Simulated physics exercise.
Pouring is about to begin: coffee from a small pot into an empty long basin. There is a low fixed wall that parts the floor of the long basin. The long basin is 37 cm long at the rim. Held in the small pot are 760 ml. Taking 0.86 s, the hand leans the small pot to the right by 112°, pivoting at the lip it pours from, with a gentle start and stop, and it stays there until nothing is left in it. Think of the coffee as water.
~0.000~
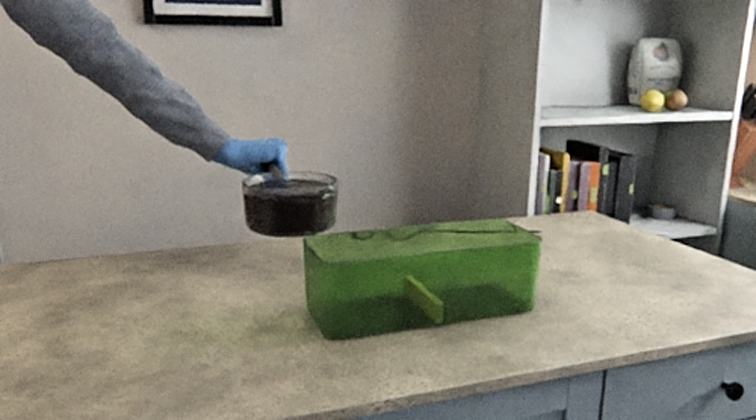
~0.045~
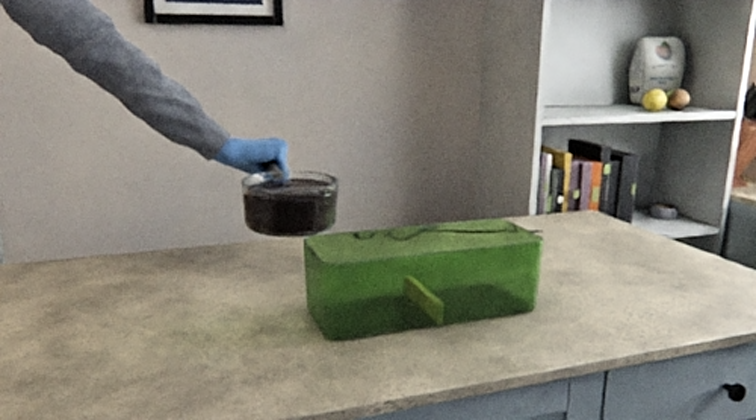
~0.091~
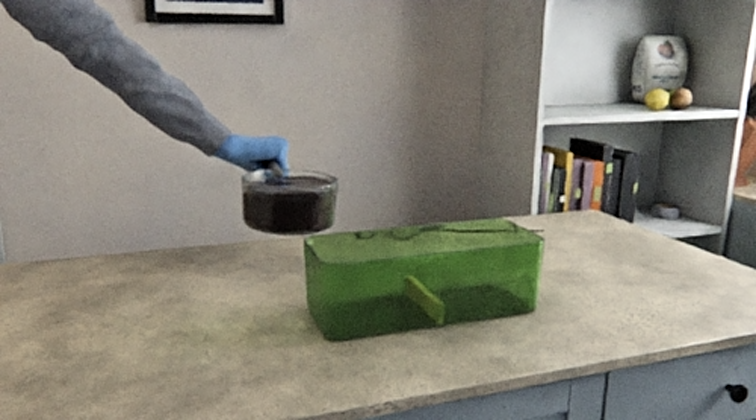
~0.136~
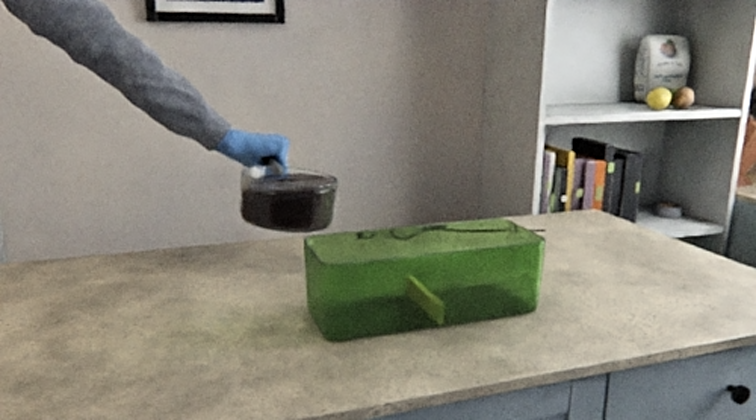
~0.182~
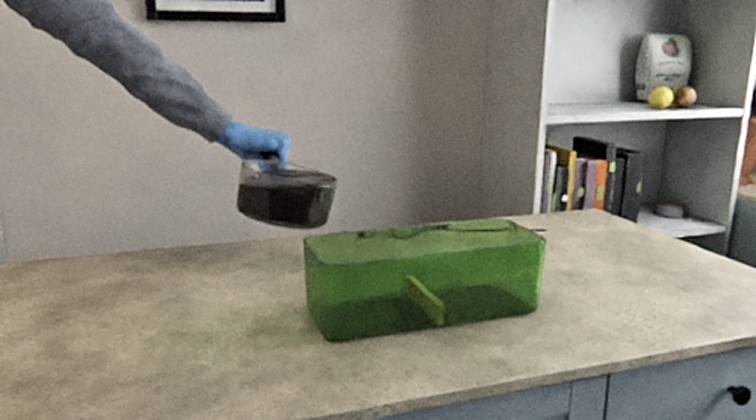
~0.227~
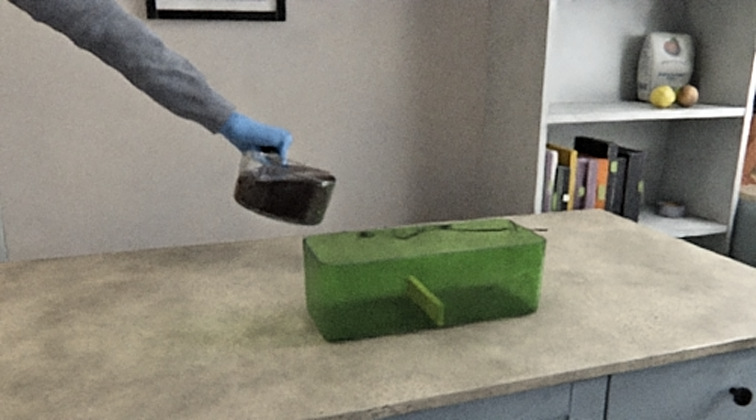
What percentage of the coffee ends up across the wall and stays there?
About 24 per cent.
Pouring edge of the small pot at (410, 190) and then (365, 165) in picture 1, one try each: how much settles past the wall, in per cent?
85 per cent first, 70 per cent second.
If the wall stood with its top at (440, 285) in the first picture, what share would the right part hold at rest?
That would be about 10 in a hundred, I'd say.
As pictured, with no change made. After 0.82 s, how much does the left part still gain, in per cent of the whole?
It comes to some 1 per cent.
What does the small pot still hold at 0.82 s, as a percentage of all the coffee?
4 %.
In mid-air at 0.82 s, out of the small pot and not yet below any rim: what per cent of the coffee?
Near 10 per cent, I'd say.
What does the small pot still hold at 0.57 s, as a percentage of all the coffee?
About 44 percent.
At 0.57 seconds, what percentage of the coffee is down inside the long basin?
Some 12 per cent.
Then, 0.57 s in, the tilt is 83° and 44 per cent is still to pour, 13 is left of the wall and 0 right of it.
Then, 0.82 s in, the tilt is 111° and 4 per cent is still to pour, 72 is left of the wall and 14 right of it.
Then, 1.08 s in, the tilt is 112° and 0 per cent is still to pour, 80 is left of the wall and 16 right of it.
Then, 1.36 s in, the tilt is 112° and 0 per cent is still to pour, 74 is left of the wall and 23 right of it.
Finally, 73 per cent lies left of the wall, 24 right of it and 3 outside.
